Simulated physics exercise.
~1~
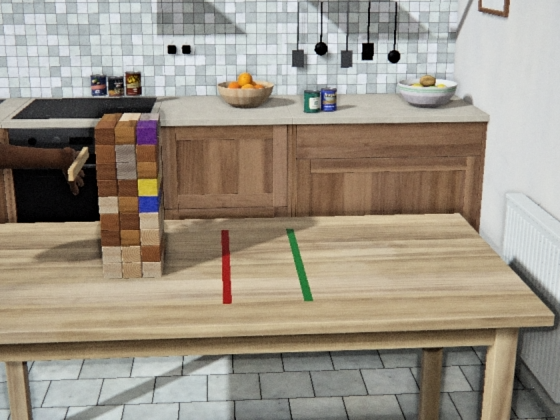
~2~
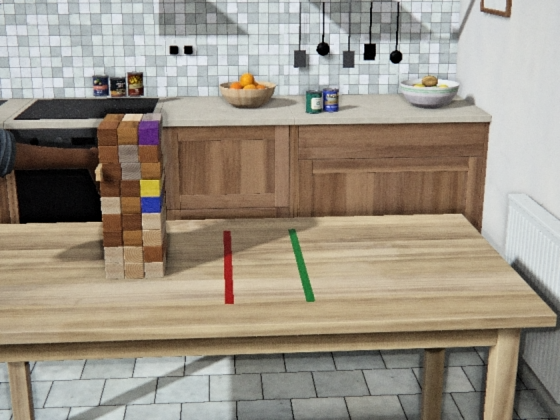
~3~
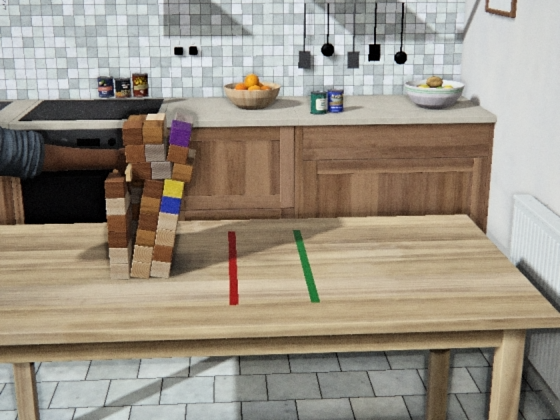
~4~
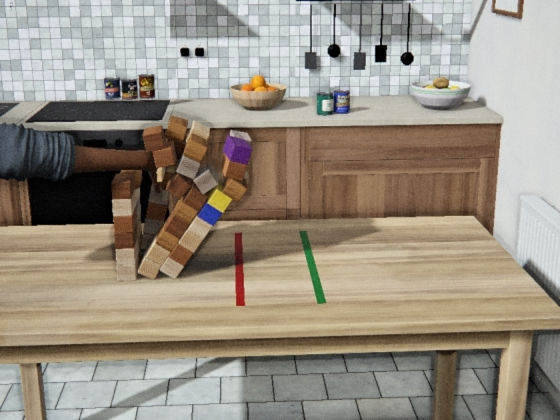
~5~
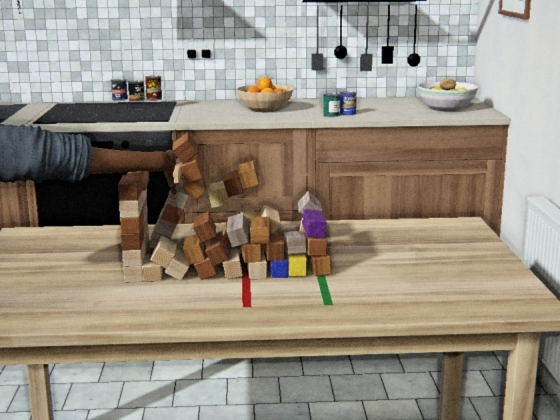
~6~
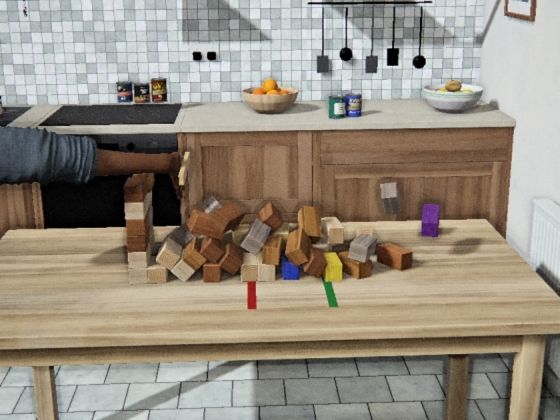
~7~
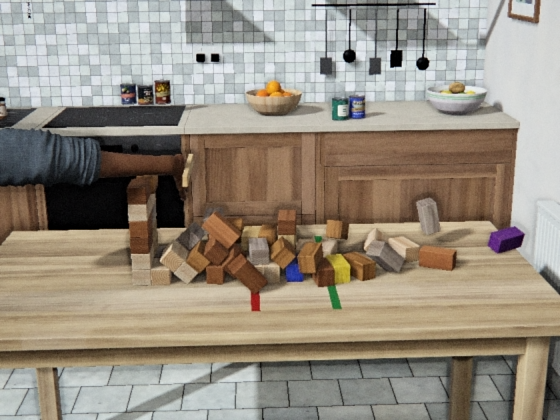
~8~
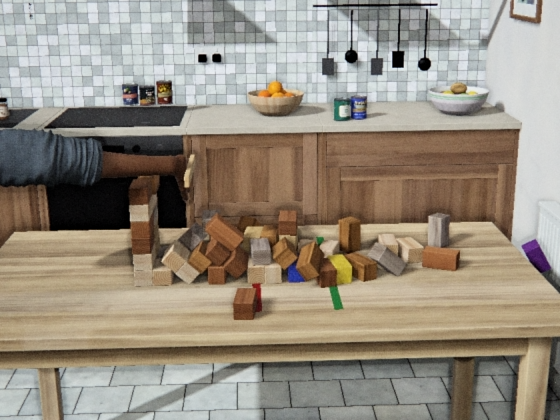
We see a hand push a batten against a tall stack of wooden blocks on a table, tipping most of it rightward until it collapses across the red and green lines; the blue and yellow blocks settle among the scattered pile, while the purple one tumbles off the right end.
